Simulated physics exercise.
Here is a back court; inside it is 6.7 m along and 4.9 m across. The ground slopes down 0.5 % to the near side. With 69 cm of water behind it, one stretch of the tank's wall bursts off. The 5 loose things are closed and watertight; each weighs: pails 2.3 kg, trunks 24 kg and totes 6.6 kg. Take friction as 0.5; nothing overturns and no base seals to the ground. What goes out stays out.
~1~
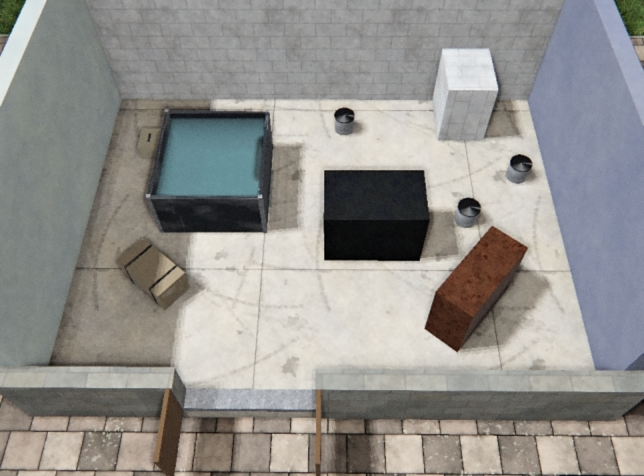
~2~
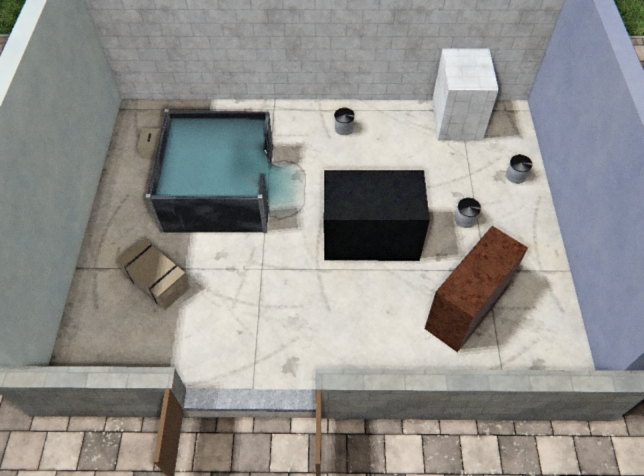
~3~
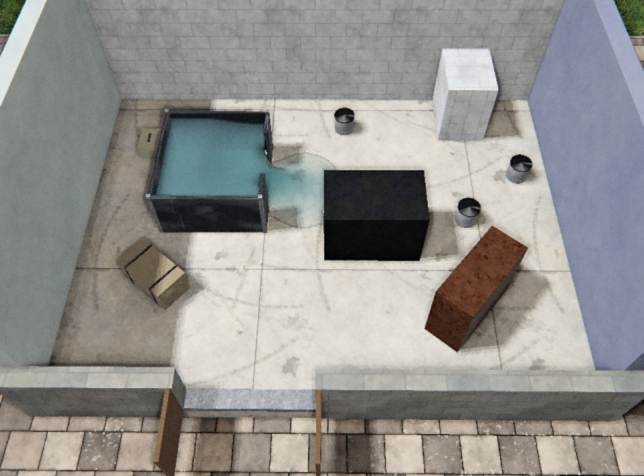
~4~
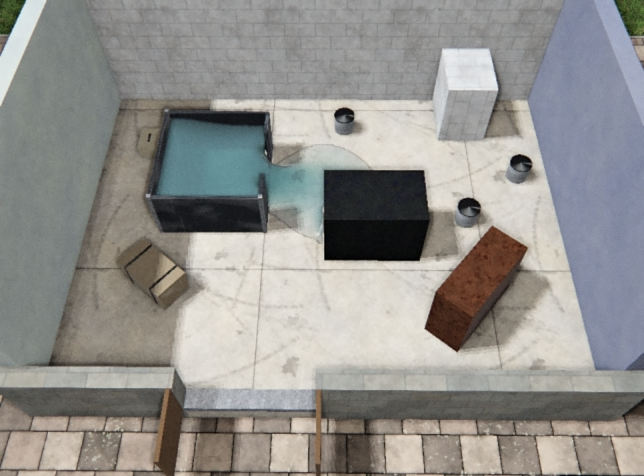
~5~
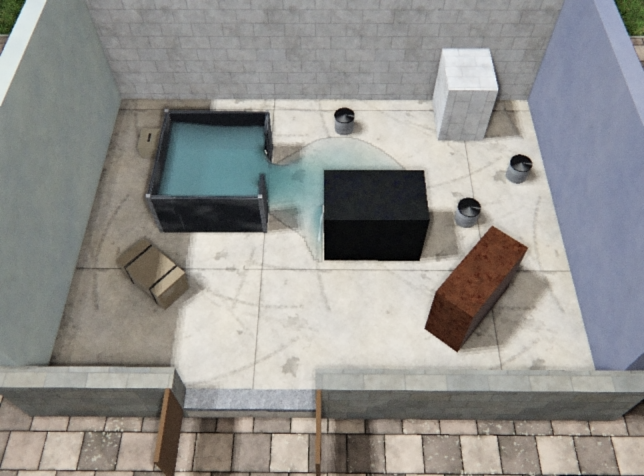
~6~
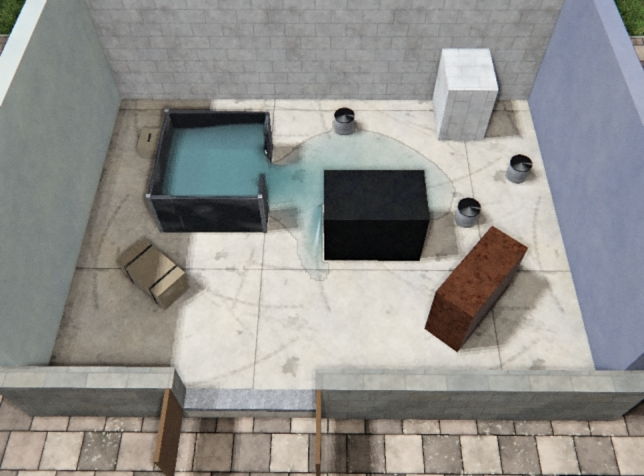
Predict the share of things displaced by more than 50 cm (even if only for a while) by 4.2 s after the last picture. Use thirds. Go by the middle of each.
That comes to from one to two thirds.
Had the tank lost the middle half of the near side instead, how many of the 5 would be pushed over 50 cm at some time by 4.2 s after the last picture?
In that case 1 of them.
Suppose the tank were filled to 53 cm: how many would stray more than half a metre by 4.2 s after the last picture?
In that case 3 of them.
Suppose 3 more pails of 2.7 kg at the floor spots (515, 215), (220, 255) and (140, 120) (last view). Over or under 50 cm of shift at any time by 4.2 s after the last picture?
In turn: More, short of it, less.
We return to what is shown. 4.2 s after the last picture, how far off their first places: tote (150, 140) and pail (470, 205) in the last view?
In turn: 0 cm, 50 cm.
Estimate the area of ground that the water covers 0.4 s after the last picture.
Roughly 9.5 m2.
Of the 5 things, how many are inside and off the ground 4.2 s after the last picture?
2 of them.
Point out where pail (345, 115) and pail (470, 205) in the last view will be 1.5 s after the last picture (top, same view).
Around (383, 92) and (522, 244).
Then, 0.4 s after the last picture 0 of 5 are over 50 cm from their spots; 0 afloat.
Then, 1.5 s after the last picture 3 of 5 are over 50 cm from their spots; 2 afloat.
Then, 2.8 s after the last picture 3 of 5 are over 50 cm from their spots; 2 afloat.
Then, 4.2 s after the last picture 1 of 5 are over 50 cm from their spots, and 3 have been at some point; 2 afloat.
